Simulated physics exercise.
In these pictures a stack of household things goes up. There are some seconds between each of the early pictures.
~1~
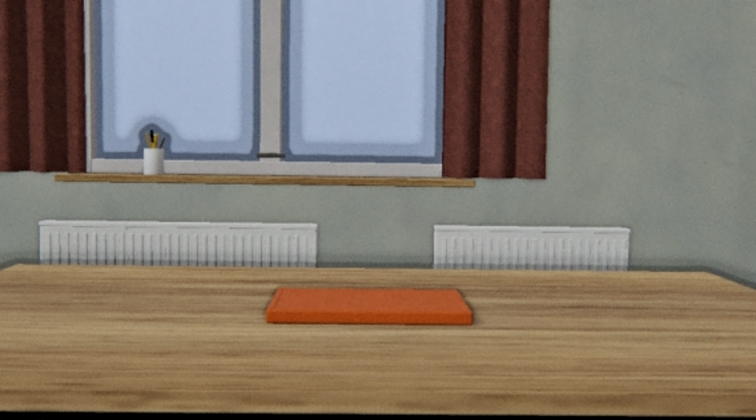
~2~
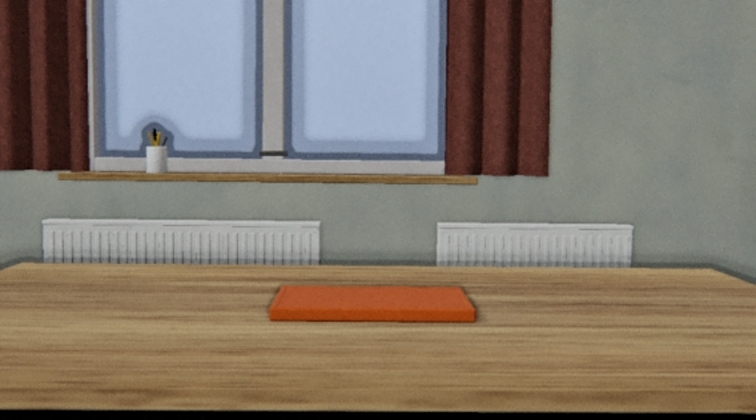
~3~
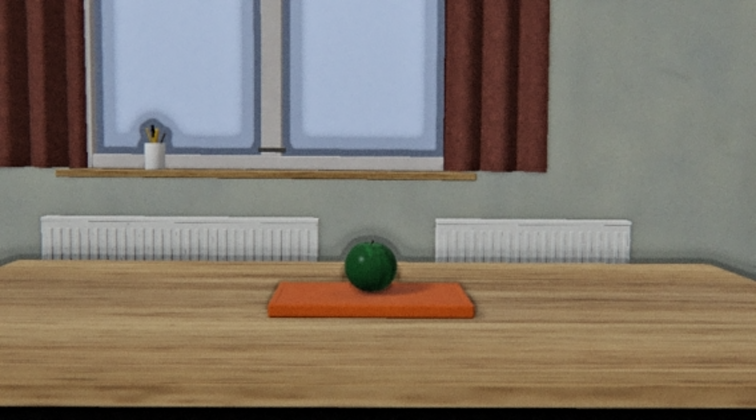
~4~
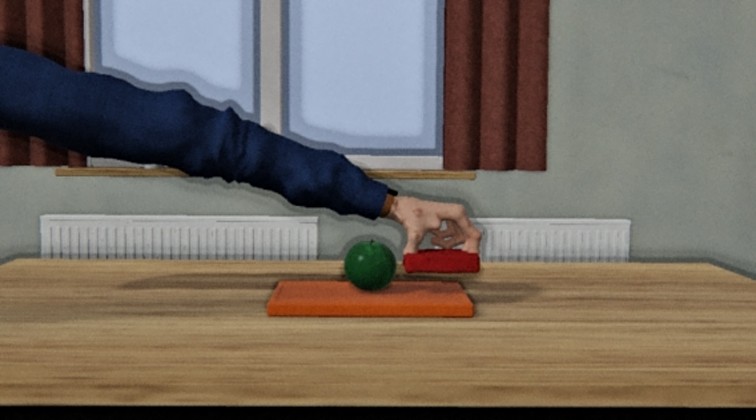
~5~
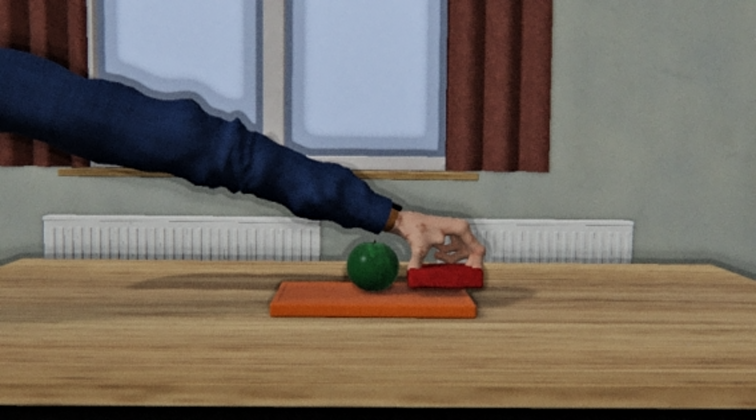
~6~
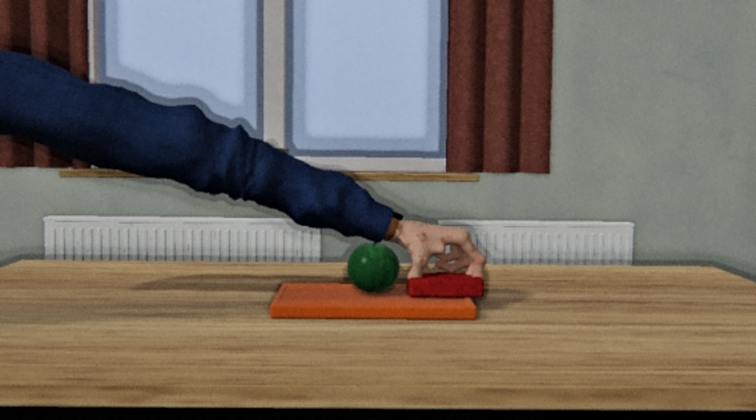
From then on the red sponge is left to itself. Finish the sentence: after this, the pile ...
After this, the pile stays put.
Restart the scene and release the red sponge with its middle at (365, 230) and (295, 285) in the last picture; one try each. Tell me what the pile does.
Try one: It topples; try two: It stands firm.
Then, 0.50 s on from there, no change.
Then, 1.30 s on from there, red sponge resting near (445, 285).
In the end, all 3 unmoved. At the end, from the last picture's camera, red sponge near (445, 285). The pile holds.
